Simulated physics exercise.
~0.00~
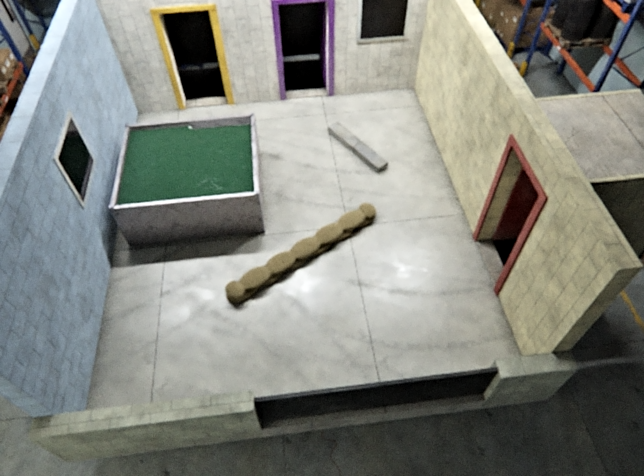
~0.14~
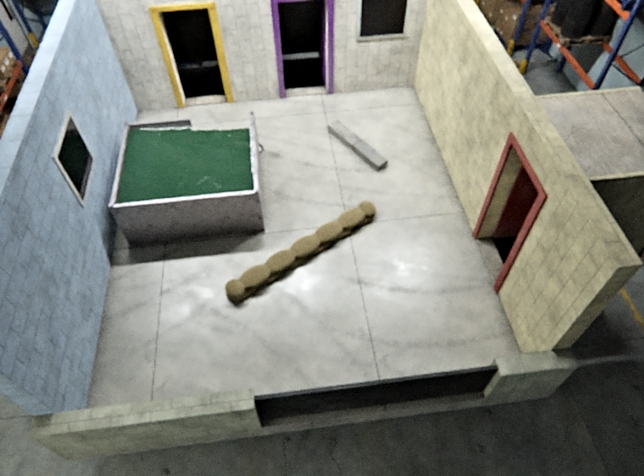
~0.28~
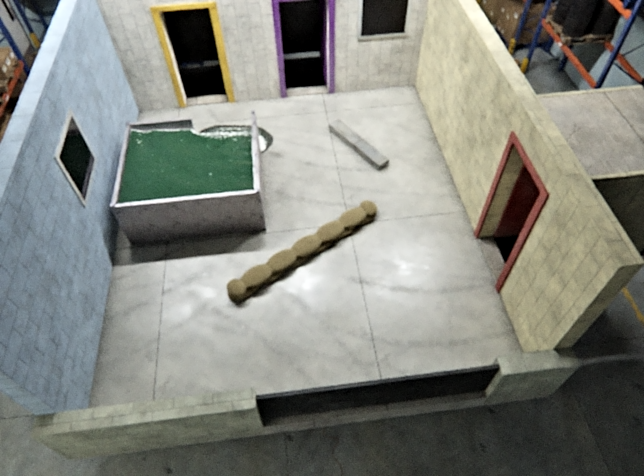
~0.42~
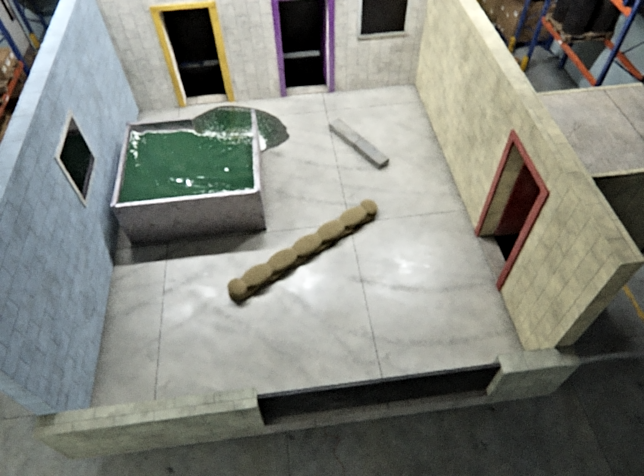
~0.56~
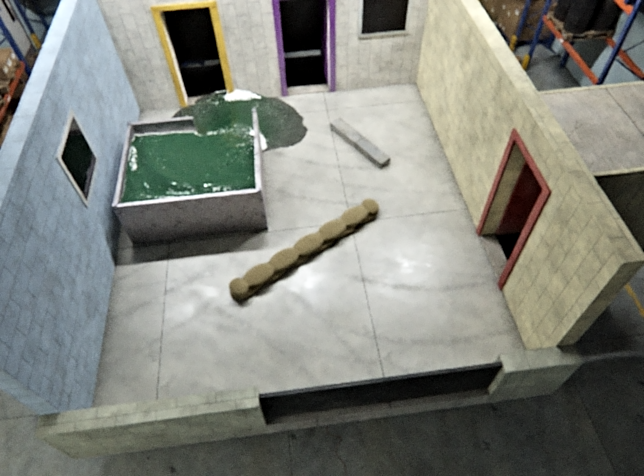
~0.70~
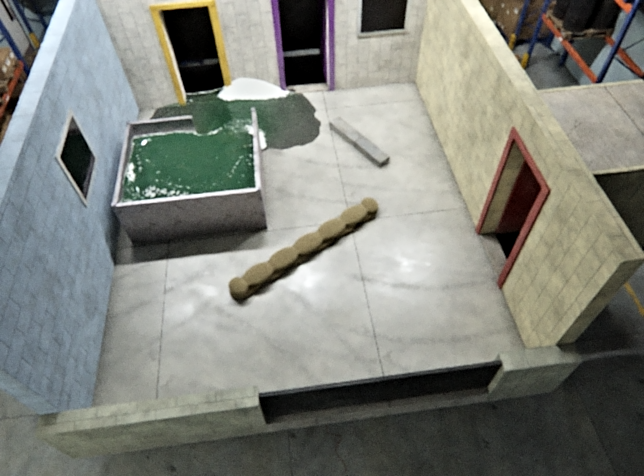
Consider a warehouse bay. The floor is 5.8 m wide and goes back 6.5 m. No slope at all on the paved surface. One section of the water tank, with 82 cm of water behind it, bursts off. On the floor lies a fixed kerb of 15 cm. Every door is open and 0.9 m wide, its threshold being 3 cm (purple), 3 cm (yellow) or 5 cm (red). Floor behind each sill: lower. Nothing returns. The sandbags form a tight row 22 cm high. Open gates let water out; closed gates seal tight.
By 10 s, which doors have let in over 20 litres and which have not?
The purple door has let in over 20 litres. The yellow door has let in over 20 litres. The red door has not let in that much.
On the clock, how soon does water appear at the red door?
Red 3.4 s.
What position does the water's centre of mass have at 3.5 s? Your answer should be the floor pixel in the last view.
Its balance point sits around (255, 155).
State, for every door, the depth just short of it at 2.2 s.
Depths in cm: Purple 15, yellow 21, red 0.
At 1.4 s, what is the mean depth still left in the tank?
54 cm.
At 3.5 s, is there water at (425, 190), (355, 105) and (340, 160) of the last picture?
In turn: Flooded, wet, still dry.
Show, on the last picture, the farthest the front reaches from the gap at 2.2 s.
About pixel (412, 82).
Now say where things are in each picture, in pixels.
In the first frame, the water tank at (189, 161) is whole and still, 82 cm deep.
In the second frame, water pours out at (226, 144) and has run 0.6 m, to (257, 146); deepest outside 29 cm, 82 cm at the water tank's back.
In the third frame, water pours out at (228, 145) and has run 0.9 m, to (209, 130); deepest outside 47 cm, 82 cm at the water tank's back.
In the fourth frame, water pours out at (228, 145) and has run 1.4 m, to (215, 110); deepest outside 44 cm, 79 cm at the water tank's back.
In the fifth frame, water pours out at (229, 145) and has run 1.9 m, to (213, 95); deepest outside 44 cm, 72 cm at the water tank's back.
In the sixth frame, water pours out at (228, 143) and has run 2.1 m, to (295, 94); deepest outside 56 cm, 70 cm at the water tank's back.
After 1.4 s water covers 15 % of the floor and is deepest (50 cm) near (244, 104); purple door 19 cm at the sill, 21 L in, yellow door 18 cm at the sill, 169 L in, red door not reached.
After 2.2 s water covers 25 % of the floor and is deepest (38 cm) near (416, 92); purple door 15 cm at the sill, 87 L in, yellow door 21 cm at the sill, 375 L in, red door not reached.
After 3.5 s water covers 40 % of the floor and is deepest (28 cm) near (244, 104); purple door 11 cm at the sill, 146 L in, yellow door 19 cm at the sill, 590 L in, red door 1 cm at the sill, 0 L in.
After 6.0 s water covers 65 % of the floor and is deepest (17 cm) near (236, 105); purple door 8 cm at the sill, 203 L in, yellow door 13 cm at the sill, 806 L in, red door 4 cm at the sill, 0 L in.
After 10.0 s water covers 90 % of the floor and is deepest (10 cm) near (391, 95); purple door 5 cm at the sill, 232 L in, yellow door 7 cm at the sill, 935 L in, red door 3 cm at the sill, 0 L in.
